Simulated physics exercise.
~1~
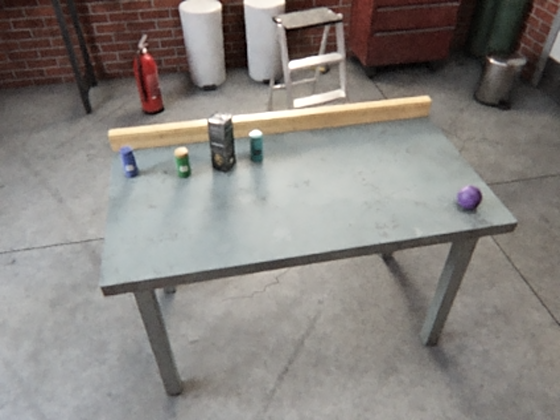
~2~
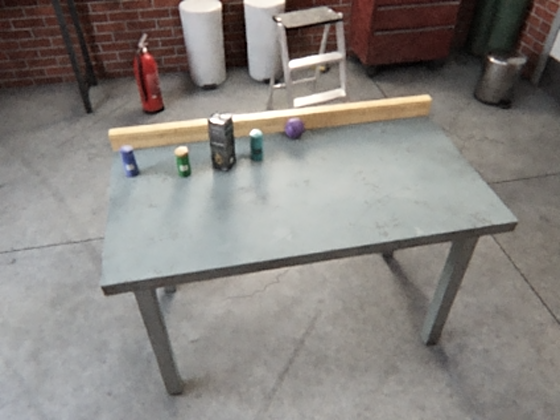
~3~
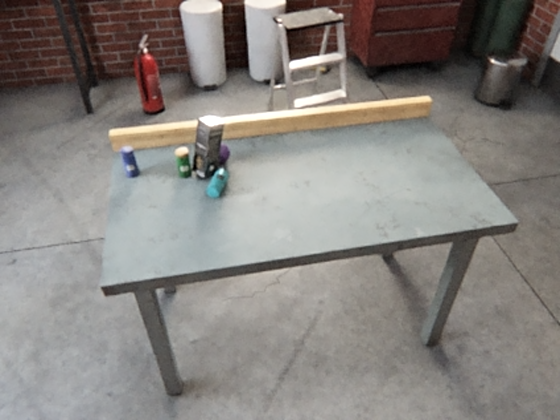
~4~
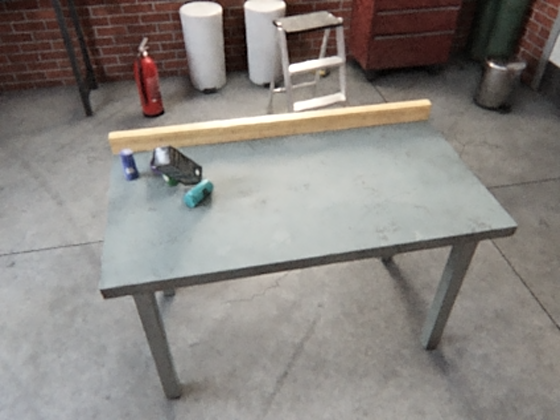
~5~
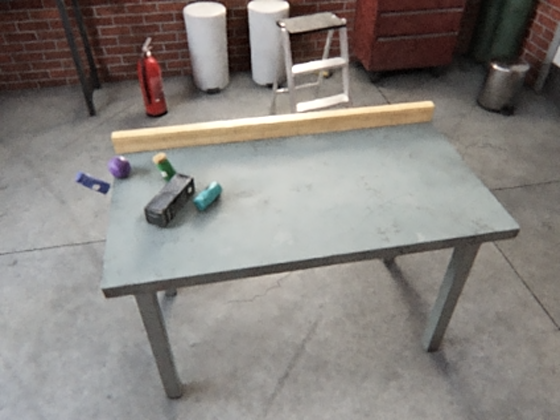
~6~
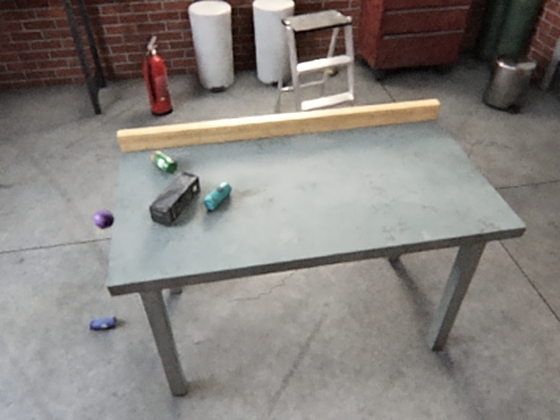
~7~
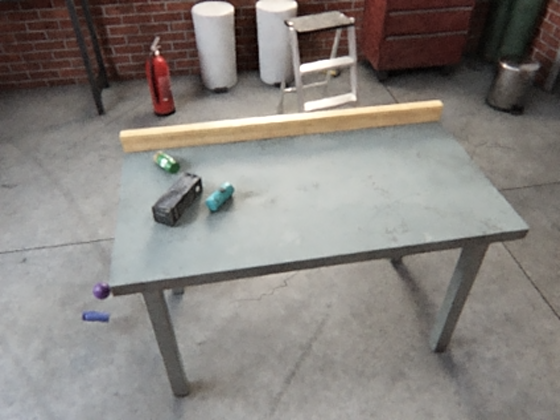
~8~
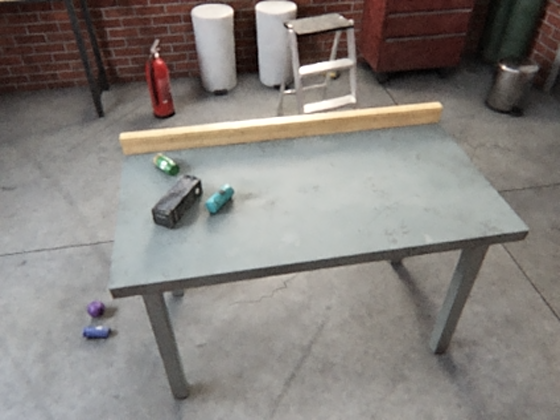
In the video, a purple ball rolls left across a table to the wooden batten, then knocks over a turquoise shaker, a black carton and a green shaker before tipping a blue shaker off the left edge and dropping after it, both ending on the floor.
